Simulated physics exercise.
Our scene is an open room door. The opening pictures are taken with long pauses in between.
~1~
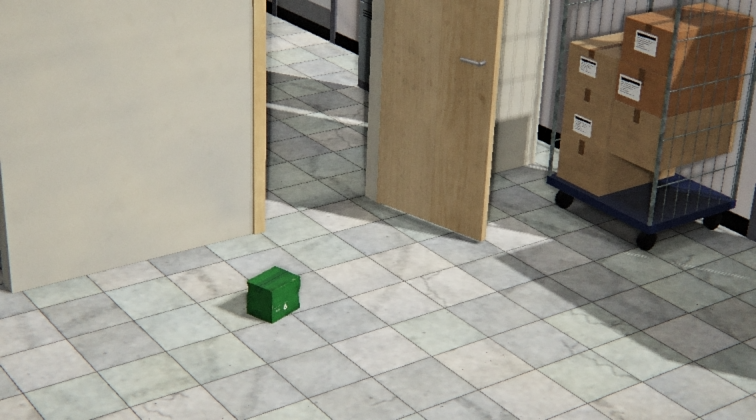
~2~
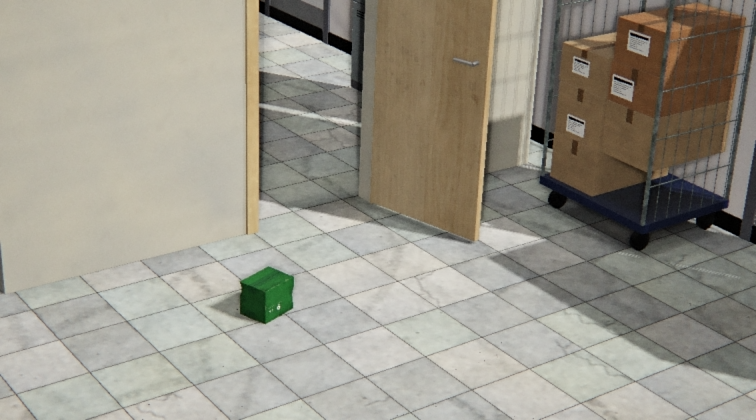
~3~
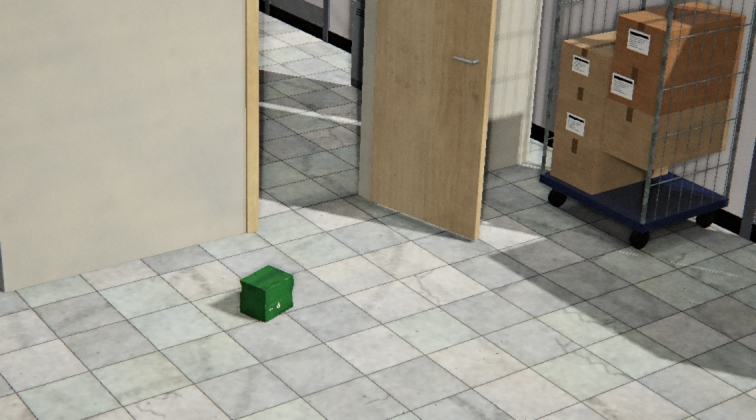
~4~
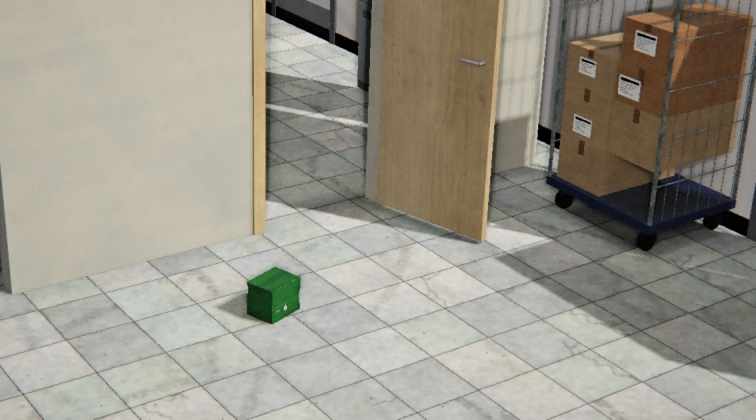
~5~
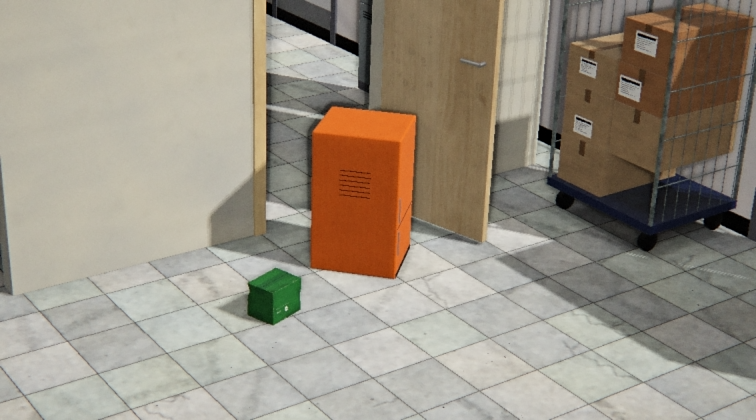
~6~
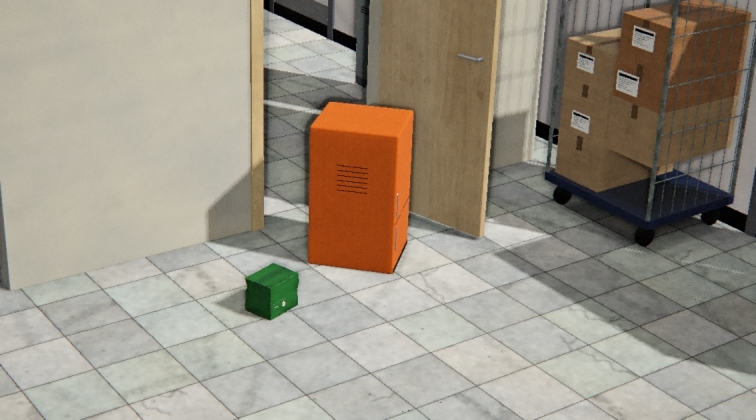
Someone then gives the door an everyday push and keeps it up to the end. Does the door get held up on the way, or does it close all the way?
I expect the door will not meet its frame.
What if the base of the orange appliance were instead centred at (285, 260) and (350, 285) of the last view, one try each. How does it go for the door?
So the first time it is halted early, and the second time it completes its arc.
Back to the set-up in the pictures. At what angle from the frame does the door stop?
The door ends up some 70° open.
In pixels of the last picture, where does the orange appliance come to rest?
At about (354, 188).
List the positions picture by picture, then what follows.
The first frame shows door wide open and still; green parcel (274, 295).
The second frame shows door wide open and still; green parcel (267, 295).
The third frame shows door wide open and still; green parcel (267, 294).
The fourth frame shows door wide open and still; green parcel (274, 296).
The fifth frame shows door wide open and still; green parcel (275, 297).
The sixth frame shows door wide open and still; orange appliance (360, 187); green parcel (272, 292).
Then, 0.50 s after the last picture, door at 92°.
Then, 0.80 s after the last picture, door at 76°.
At rest, door at 70°; both in place. Seen from the same camera at the end, orange appliance near (354, 188).
